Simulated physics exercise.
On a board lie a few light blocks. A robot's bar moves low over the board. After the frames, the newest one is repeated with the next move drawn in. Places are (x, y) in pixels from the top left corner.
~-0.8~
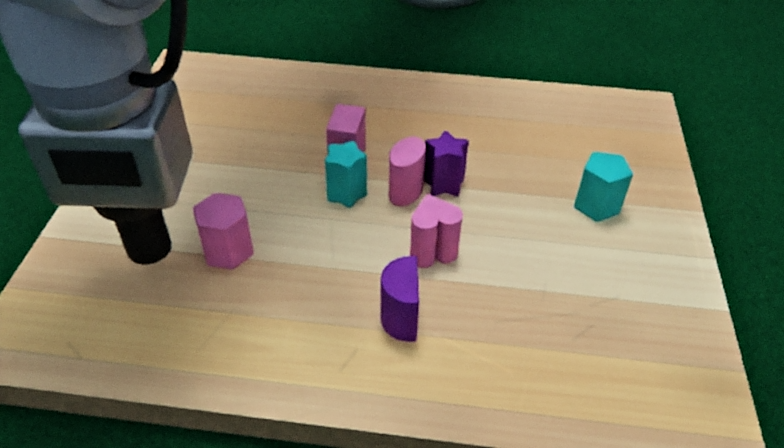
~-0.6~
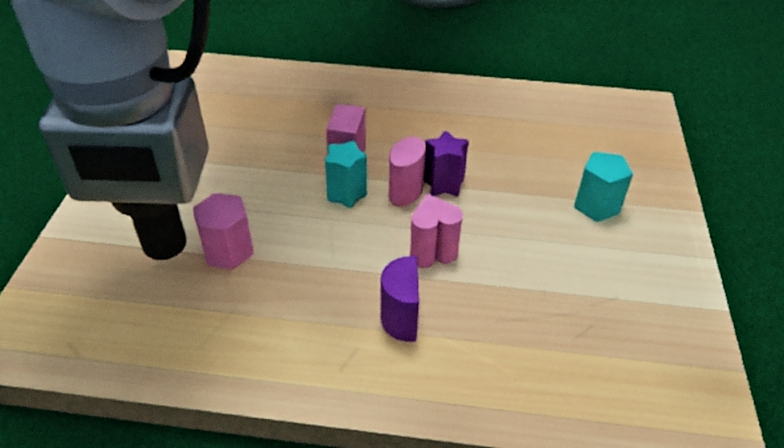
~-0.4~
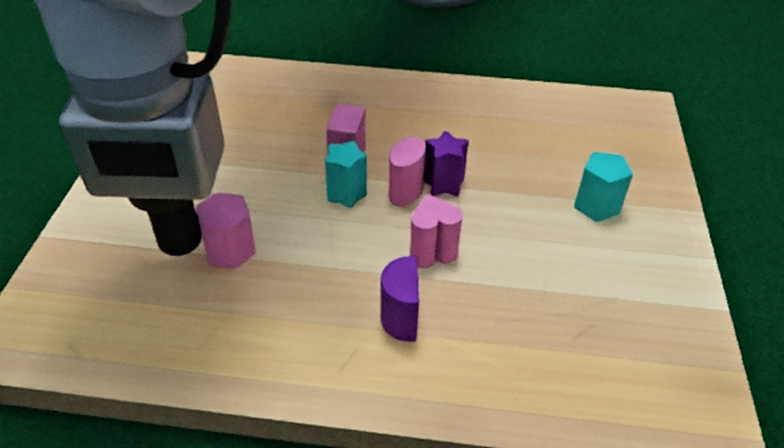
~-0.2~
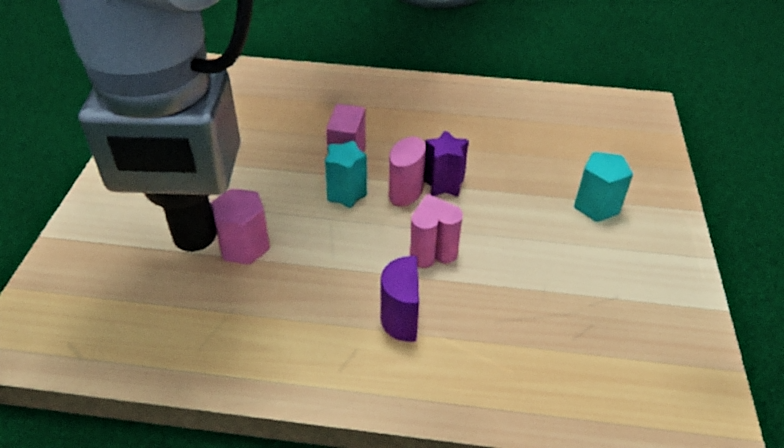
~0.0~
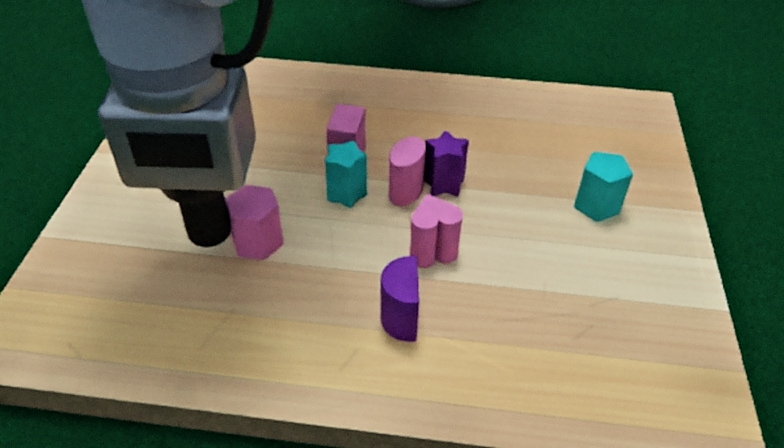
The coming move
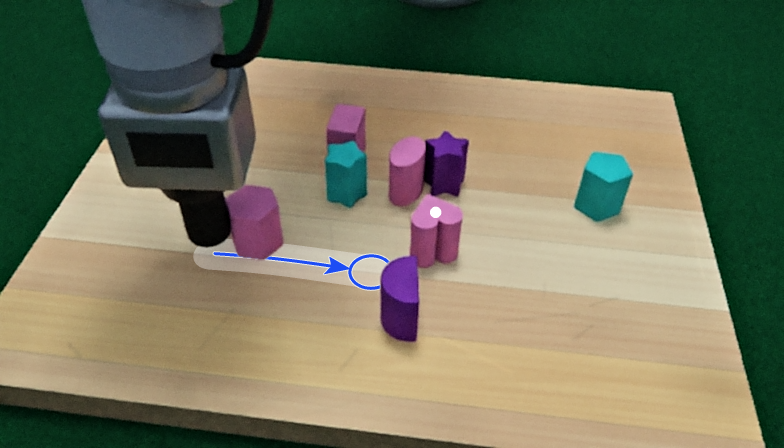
A robot arm moved its dark bar rightward low over a wooden board, reached the pink hexagonal block and pushed it a short way right, while the other pink, purple and teal blocks stayed still.
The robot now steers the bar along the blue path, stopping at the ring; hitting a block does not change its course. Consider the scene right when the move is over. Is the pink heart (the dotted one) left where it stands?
Short answer: Yes.
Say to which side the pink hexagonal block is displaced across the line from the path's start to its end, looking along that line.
Towards the left-hand side.
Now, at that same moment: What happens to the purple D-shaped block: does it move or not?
Well, the purple D-shaped block holds its place.
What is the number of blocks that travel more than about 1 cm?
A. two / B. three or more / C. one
C - one.
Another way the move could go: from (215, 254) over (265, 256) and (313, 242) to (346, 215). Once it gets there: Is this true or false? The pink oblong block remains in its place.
This is false.
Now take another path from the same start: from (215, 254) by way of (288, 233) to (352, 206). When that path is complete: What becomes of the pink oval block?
Shifted out of place.
Drawn move, from (215, 254) through (293, 261) to (371, 272); the dot is on the pink heart.
The first path, step by step. One third of the way, bar (264, 238); pink hexagonal block (299, 194), turned 40° anticlockwise.
Two thirds of the way, bar (318, 245); pink hexagonal block (326, 191), turned 100° anticlockwise.
At the end, bar (371, 252); pink hexagonal block (327, 191), turned 100° anticlockwise; purple D-shaped block still; pink heart still.
